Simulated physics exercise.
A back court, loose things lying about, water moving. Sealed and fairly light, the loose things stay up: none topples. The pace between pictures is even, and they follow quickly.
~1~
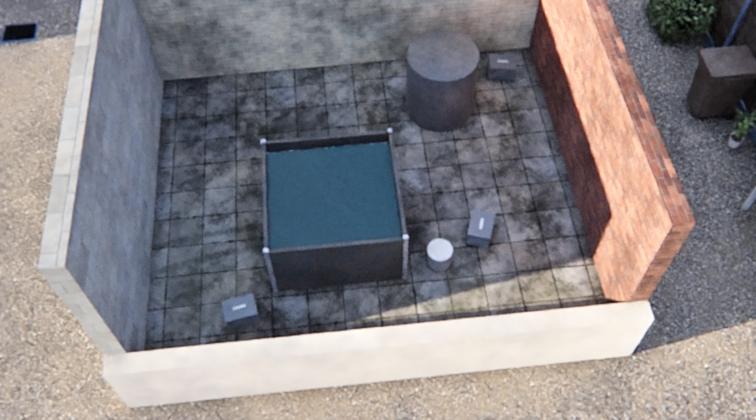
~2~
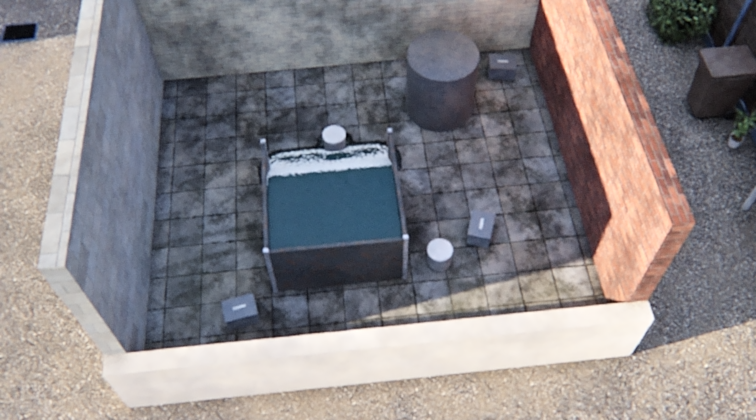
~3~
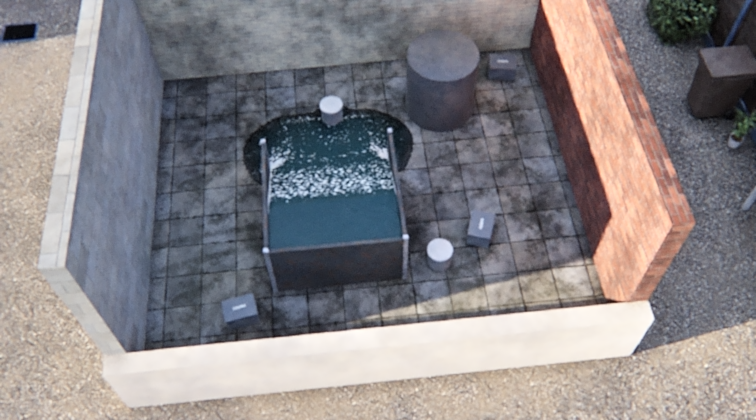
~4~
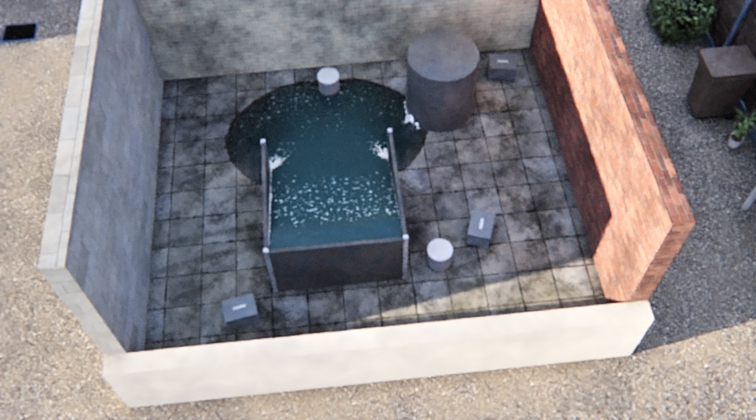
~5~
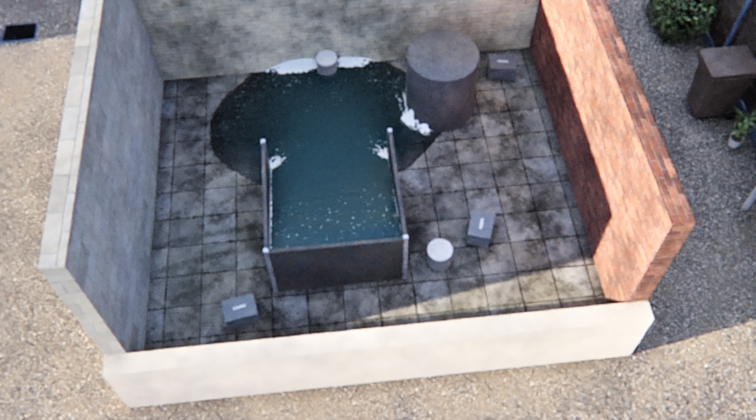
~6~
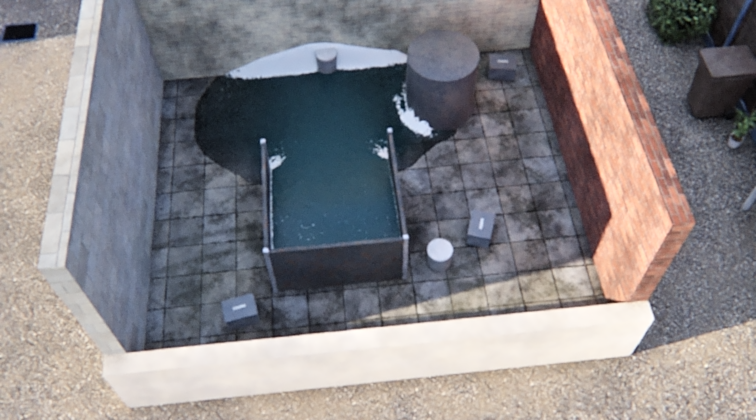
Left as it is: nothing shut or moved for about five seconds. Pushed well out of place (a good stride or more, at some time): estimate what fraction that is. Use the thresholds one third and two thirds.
I'd put it at two thirds or higher.
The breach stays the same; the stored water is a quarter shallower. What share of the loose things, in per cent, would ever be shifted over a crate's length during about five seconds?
Near 80 per cent of the loose things.
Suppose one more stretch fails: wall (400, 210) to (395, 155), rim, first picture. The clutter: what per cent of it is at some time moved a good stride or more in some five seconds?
I make it 80 per cent.
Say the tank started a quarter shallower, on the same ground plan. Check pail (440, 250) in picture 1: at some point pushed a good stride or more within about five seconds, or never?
Lab note for this piece: Stayed below that mark.
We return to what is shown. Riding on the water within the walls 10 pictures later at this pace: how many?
I make it 2 of them.
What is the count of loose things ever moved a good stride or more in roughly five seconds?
That works out to 5.
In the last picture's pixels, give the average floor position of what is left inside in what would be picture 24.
It comes out somewhere near (406, 221).
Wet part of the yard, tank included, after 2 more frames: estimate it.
By my count it's near 40 in a hundred.
A moment on, 1 of 5 are well off their spots; 1 afloat.
Next, 2 of 5 are well off their spots; 2 afloat.
Later, 3 of 5 are well off their spots; 3 afloat.
In the end, 5 of 5 are well off their spots, and 5 have been at some point; 5 afloat.
